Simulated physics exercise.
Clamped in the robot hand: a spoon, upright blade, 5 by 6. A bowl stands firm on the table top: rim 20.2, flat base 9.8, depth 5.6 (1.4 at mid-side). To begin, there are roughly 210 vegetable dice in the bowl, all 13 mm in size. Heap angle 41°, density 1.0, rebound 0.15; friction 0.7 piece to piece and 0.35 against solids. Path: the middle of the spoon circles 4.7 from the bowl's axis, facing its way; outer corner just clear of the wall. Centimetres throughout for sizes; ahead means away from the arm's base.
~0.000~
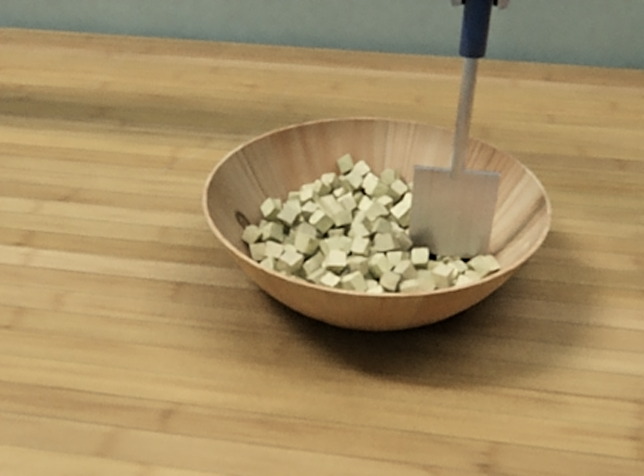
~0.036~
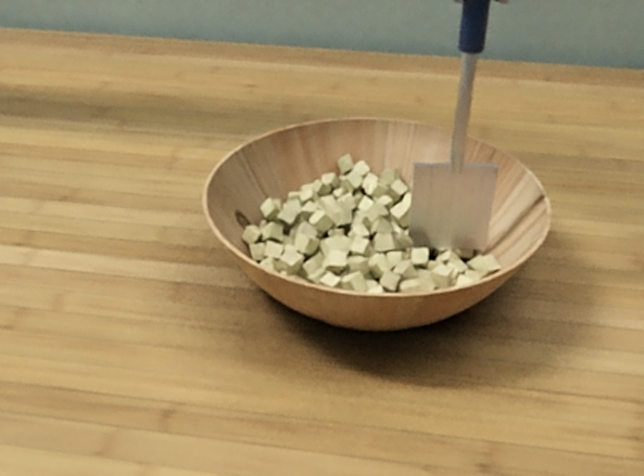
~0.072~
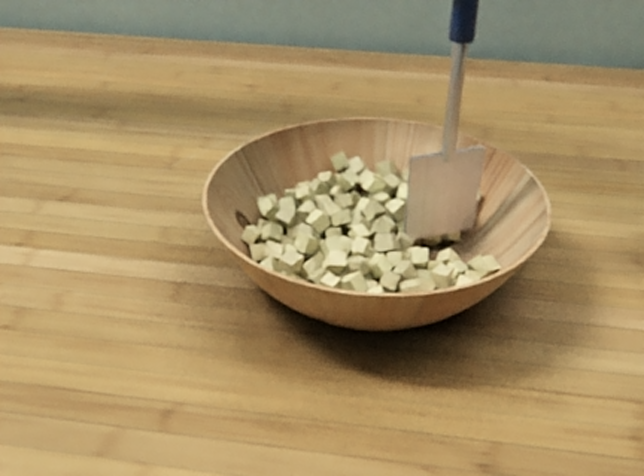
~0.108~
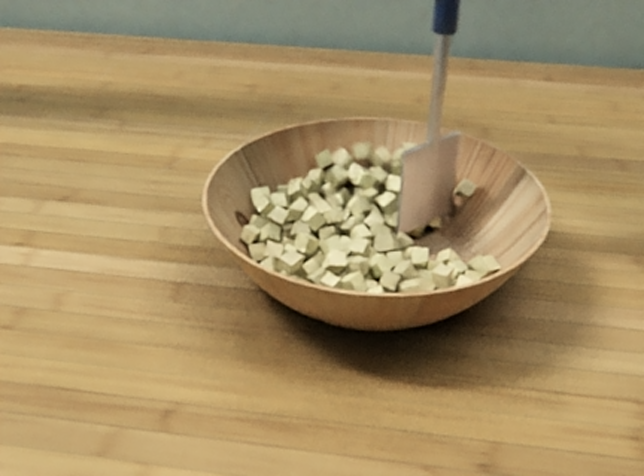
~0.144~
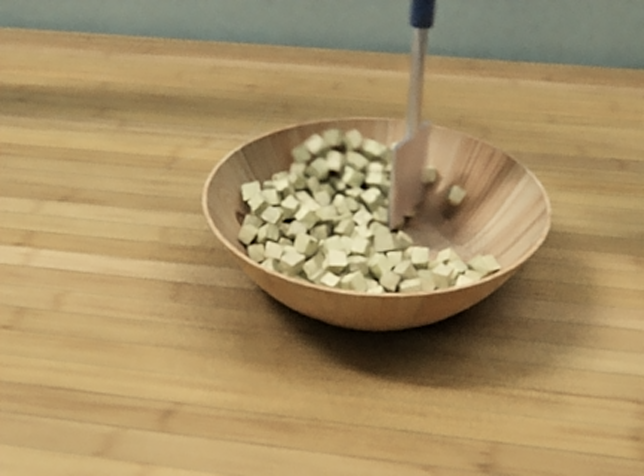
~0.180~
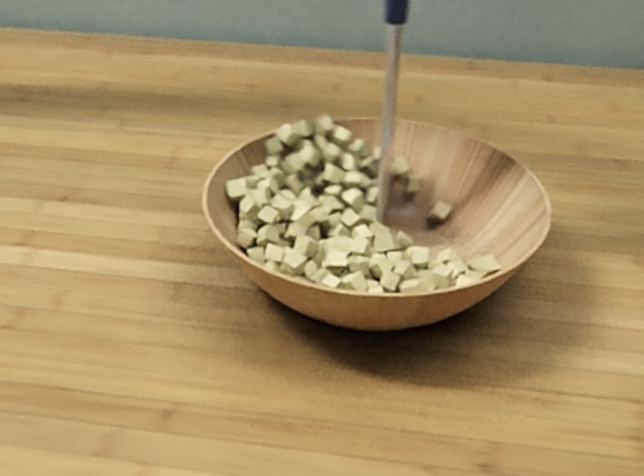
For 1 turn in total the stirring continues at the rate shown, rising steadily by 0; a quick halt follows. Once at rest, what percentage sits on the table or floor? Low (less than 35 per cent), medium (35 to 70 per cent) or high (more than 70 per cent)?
The share is low, less than 35 per cent.
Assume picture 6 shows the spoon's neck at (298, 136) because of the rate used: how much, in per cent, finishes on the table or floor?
Something like 55 percent, roughly.
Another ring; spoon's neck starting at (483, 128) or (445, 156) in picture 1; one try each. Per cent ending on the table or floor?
Near 10 and 15 in a hundred, one try each.
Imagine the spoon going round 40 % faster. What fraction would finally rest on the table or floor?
35 %.
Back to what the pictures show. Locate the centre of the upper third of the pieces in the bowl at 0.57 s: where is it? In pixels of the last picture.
(477, 259).
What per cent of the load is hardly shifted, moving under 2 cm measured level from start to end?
About 5 percent.
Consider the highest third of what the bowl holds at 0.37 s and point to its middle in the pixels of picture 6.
Around pixel (269, 242).
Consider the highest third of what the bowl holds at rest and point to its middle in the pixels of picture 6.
It is centred near (447, 185).
By 0.37 s, 192° round, highest piece 8 above the table; 194 in the bowl, 7 on the table or floor, 10 in flight or on the tool.
By 0.57 s, 297° round, highest piece 8 above the table; 174 in the bowl, 31 on the table or floor, 6 in flight or on the tool.
By 0.87 s, 0° round, highest piece 6 above the table; 164 in the bowl, 47 on the table or floor.
By 1.57 s, 0° round, highest piece 6 above the table; 164 in the bowl, 47 on the table or floor.
Final count, 164 in the bowl, 47 on the table or floor. That is 22 % on the table or floor.
